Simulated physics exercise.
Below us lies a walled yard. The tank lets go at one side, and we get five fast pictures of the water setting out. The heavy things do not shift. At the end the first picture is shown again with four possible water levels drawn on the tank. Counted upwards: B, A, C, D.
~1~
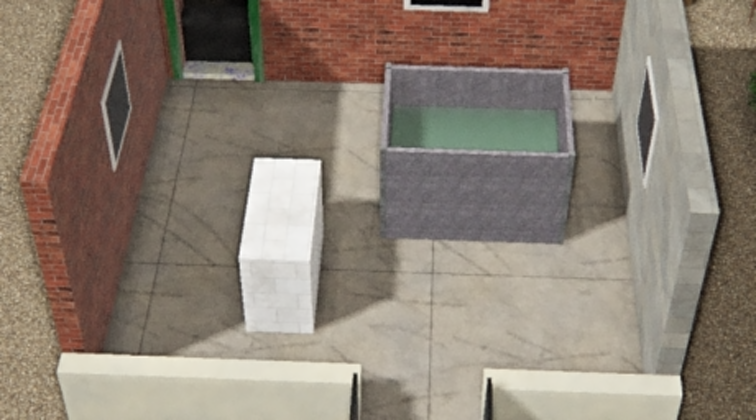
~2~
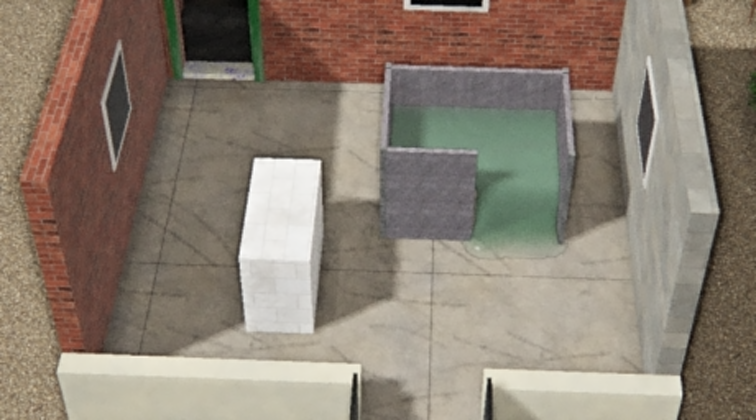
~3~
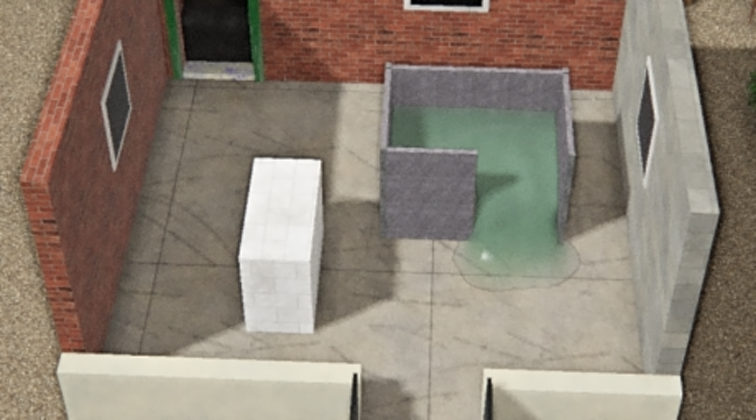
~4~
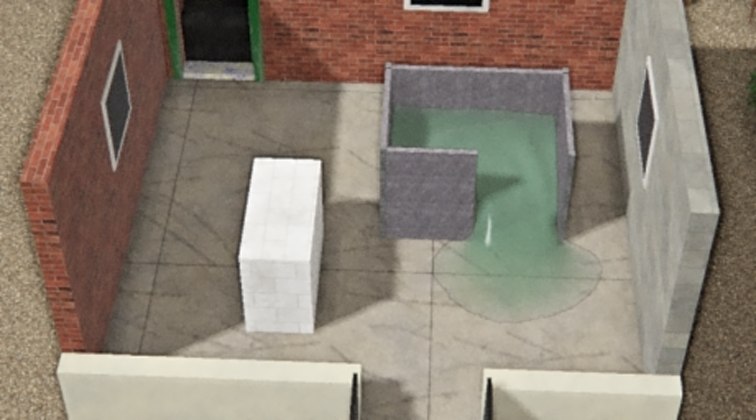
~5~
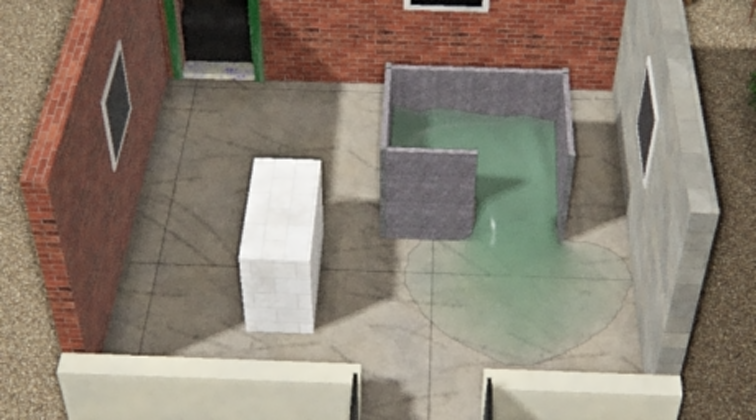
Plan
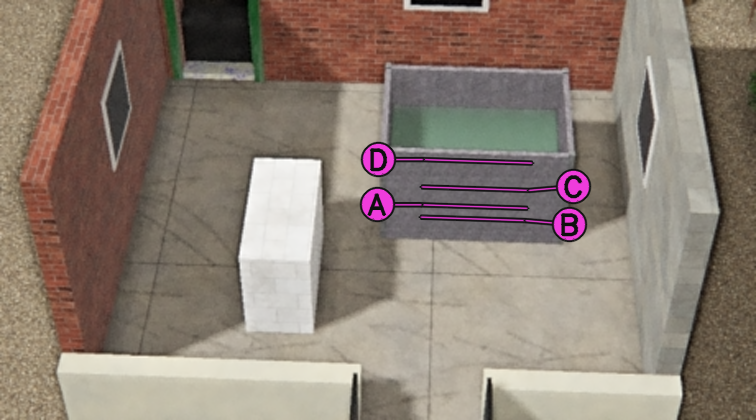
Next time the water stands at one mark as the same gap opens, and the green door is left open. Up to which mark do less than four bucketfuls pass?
I would pick level C.
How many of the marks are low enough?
Three of the four.
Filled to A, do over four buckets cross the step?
No.
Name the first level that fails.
Level D.
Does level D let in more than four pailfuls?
Yes, it does.
On the marked copy, A at (474, 206); B at (473, 218); C at (475, 188); D at (477, 161); from the bottom up B, A, C, D.
Choosing A, nothing gets over.
Choosing B, nothing gets over.
Choosing C, a splash gets over, under a bucket.
Choosing D, about 9 bucketfuls get in.
